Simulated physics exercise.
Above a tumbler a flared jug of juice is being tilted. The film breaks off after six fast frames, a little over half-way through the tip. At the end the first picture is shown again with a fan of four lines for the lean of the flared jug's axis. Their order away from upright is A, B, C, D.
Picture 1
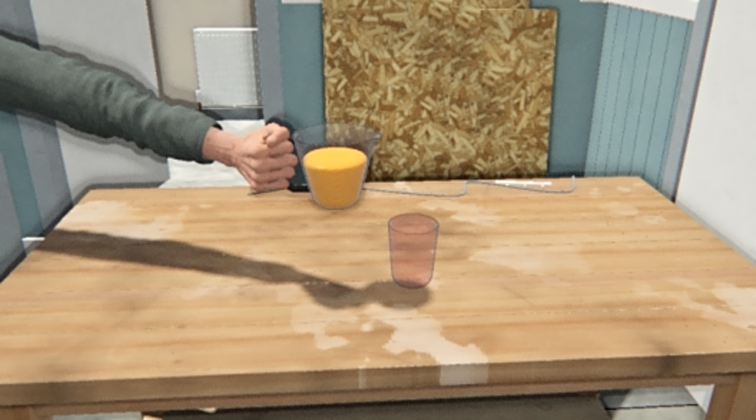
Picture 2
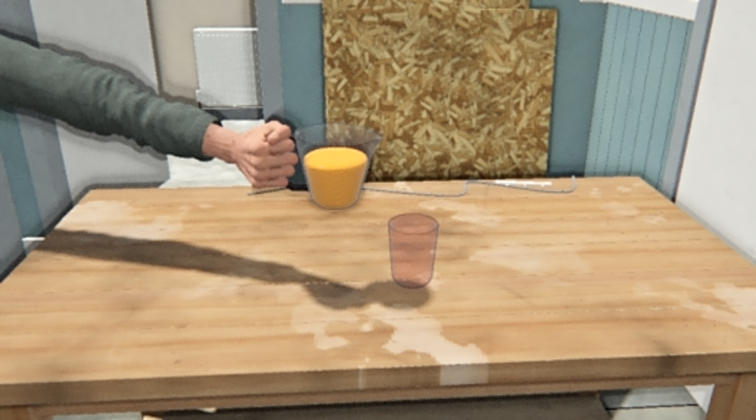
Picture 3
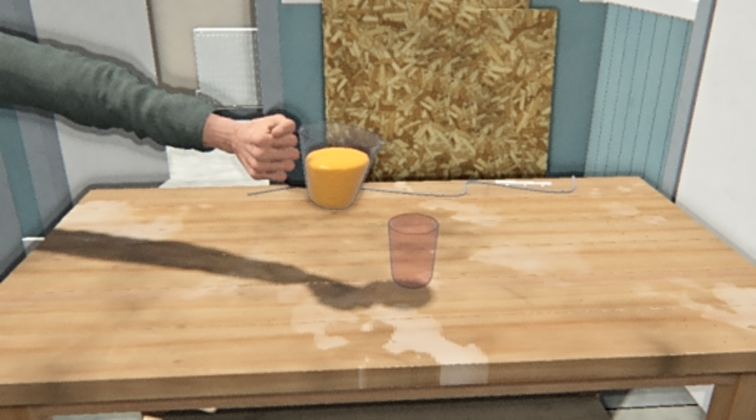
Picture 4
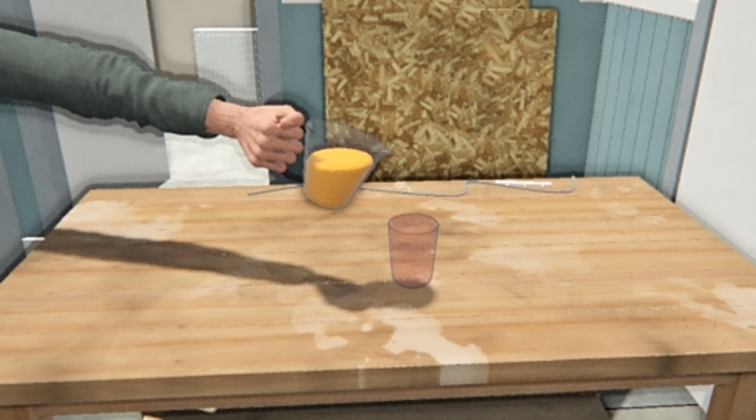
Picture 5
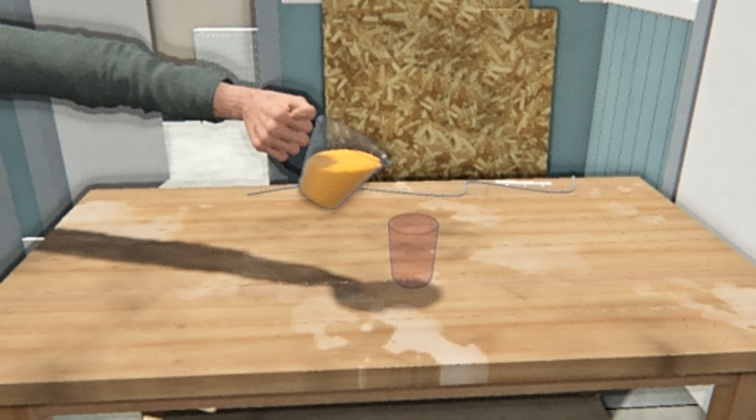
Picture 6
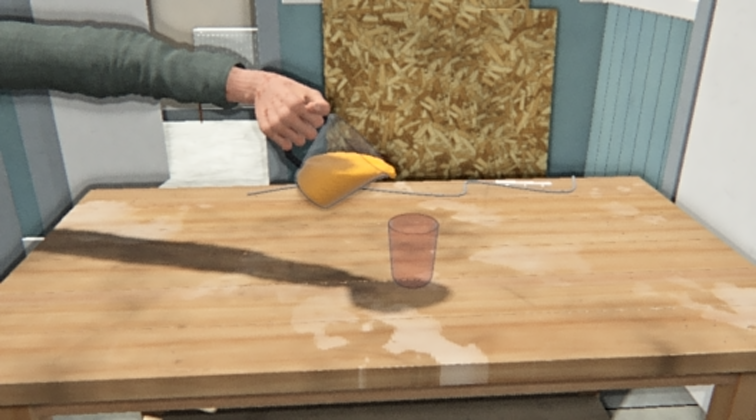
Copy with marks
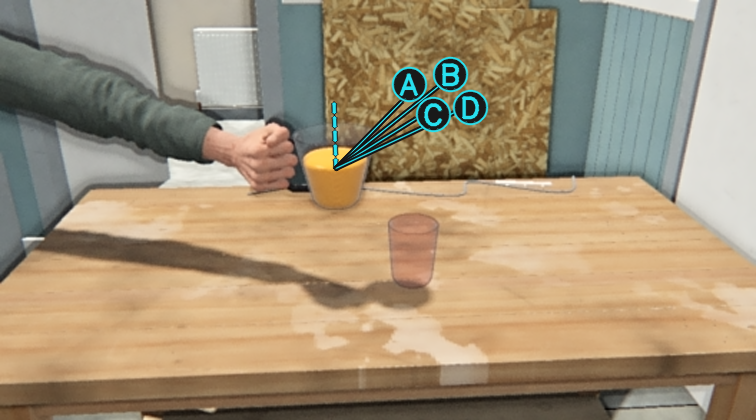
Over a worn wooden table, a hand held a clear jug of orange juice upright behind an empty tumbler, then tilted it steadily to the right until the juice reached the lip.
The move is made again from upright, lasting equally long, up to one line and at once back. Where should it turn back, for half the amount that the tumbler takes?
The answer is line C.
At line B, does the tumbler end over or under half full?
Under.
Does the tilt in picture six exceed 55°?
No.
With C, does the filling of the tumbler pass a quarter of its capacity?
Yes, it does.
On the marked copy, A at (401, 101); B at (438, 86); C at (415, 118); D at (453, 112).
With A, the tumbler ends with about 17 % of what it can hold.
With B, the tumbler ends with about 32 % of what it can hold.
With C, the tumbler ends with about 49 % of what it can hold.
With D, the tumbler ends with about 68 % of what it can hold.
